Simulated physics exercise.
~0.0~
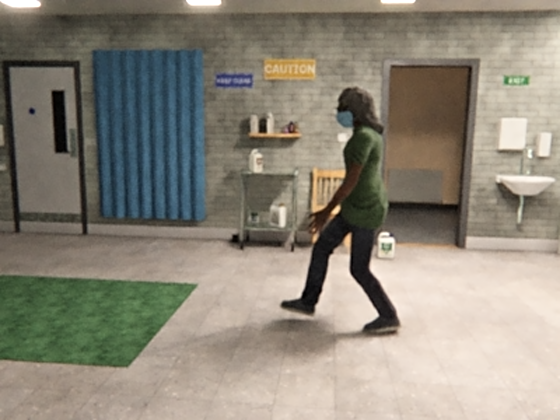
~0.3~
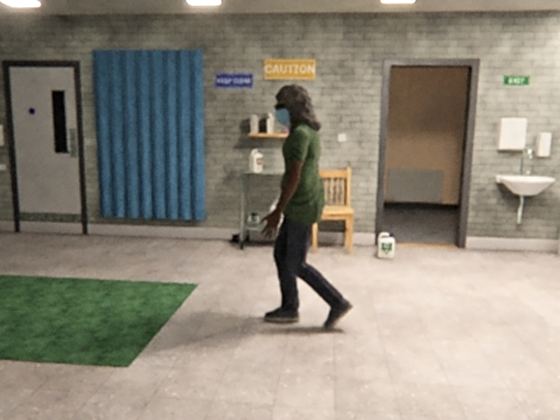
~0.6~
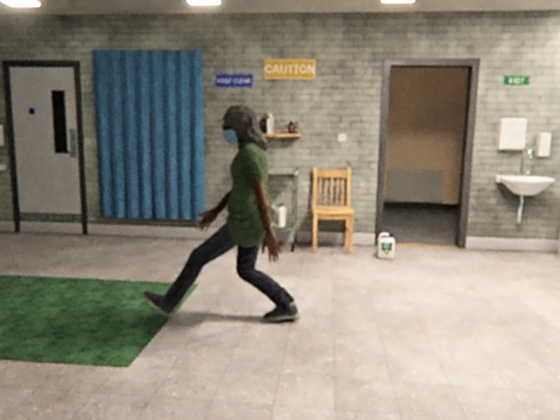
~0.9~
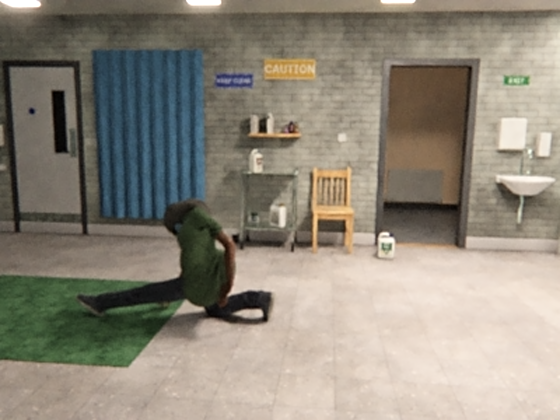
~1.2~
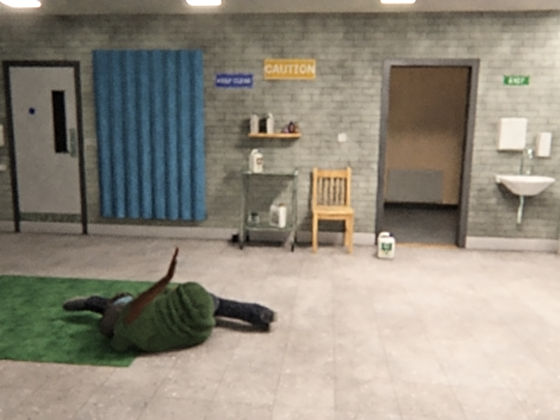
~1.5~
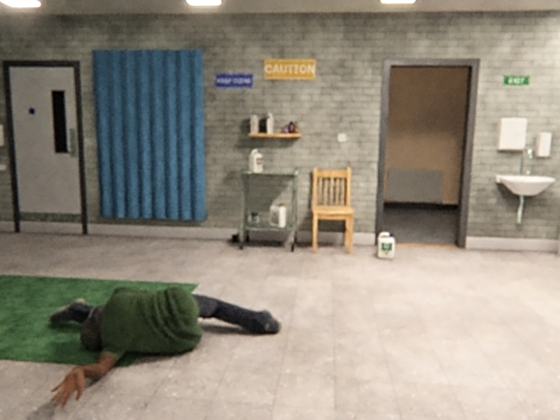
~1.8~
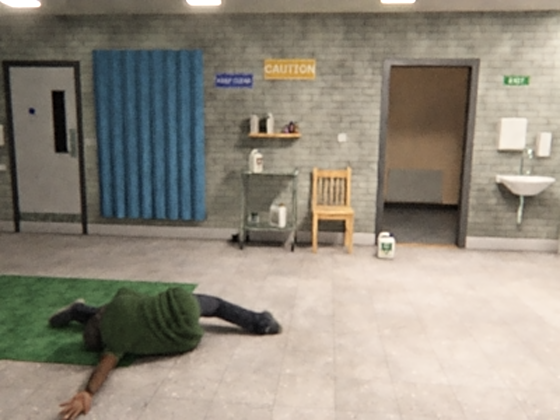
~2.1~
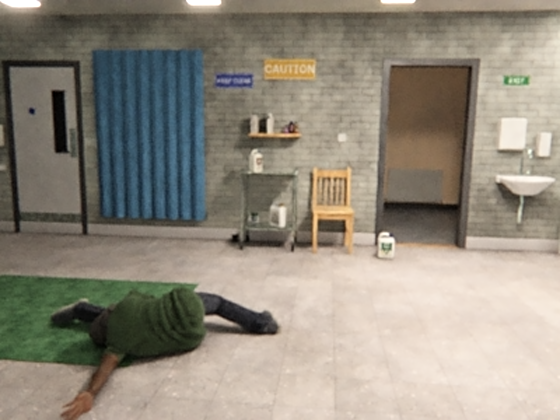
A masked person in green walks left, collapses at the green mat, and lies sprawled across its edge.
